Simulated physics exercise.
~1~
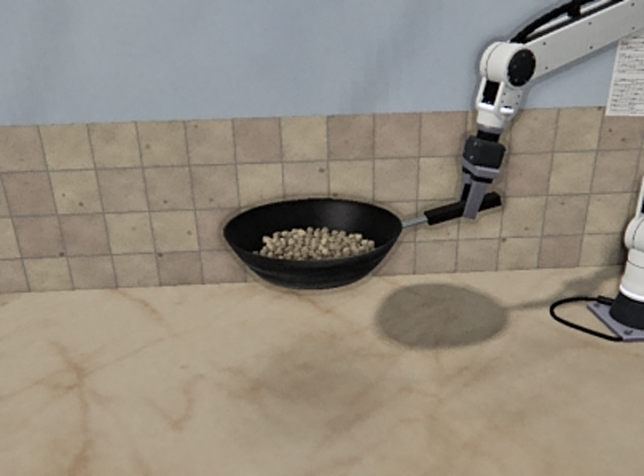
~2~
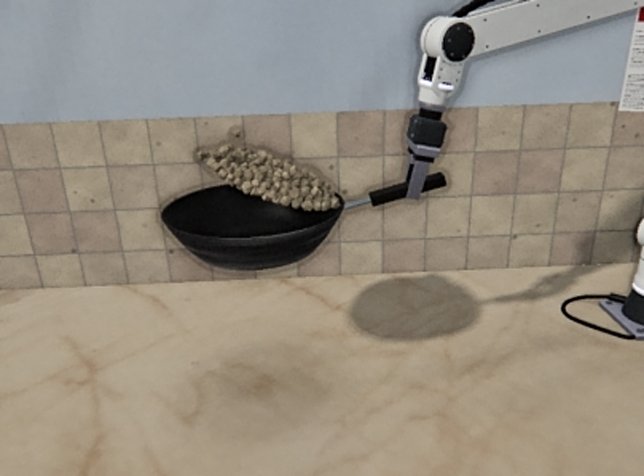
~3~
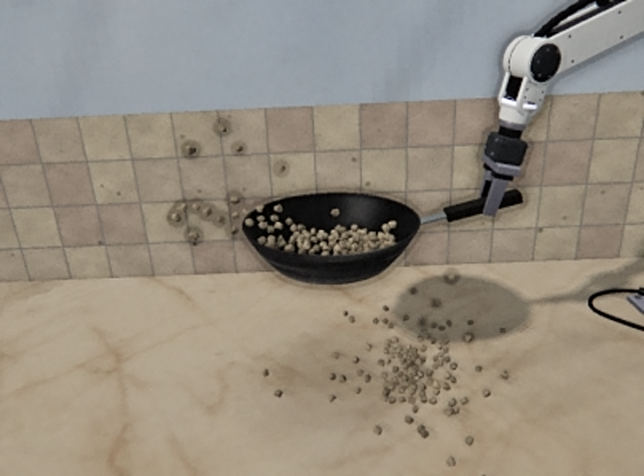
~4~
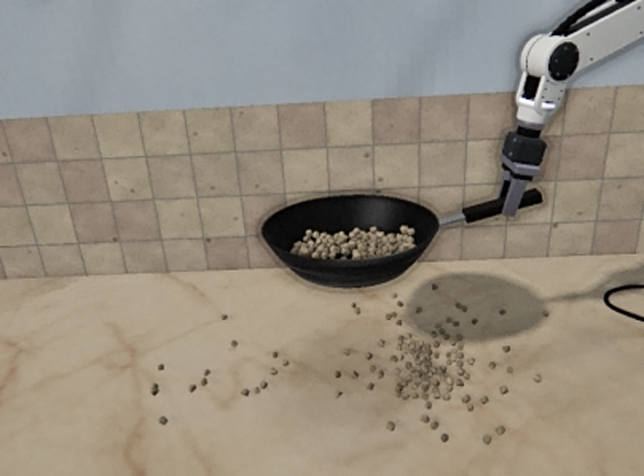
A black frying pan heaped with small pebbles, held by a white robot arm, swung left and tossed its load up, then moved back right as many spilled onto the marble counter, leaving the pan level and still partly full above the scattered pebbles.
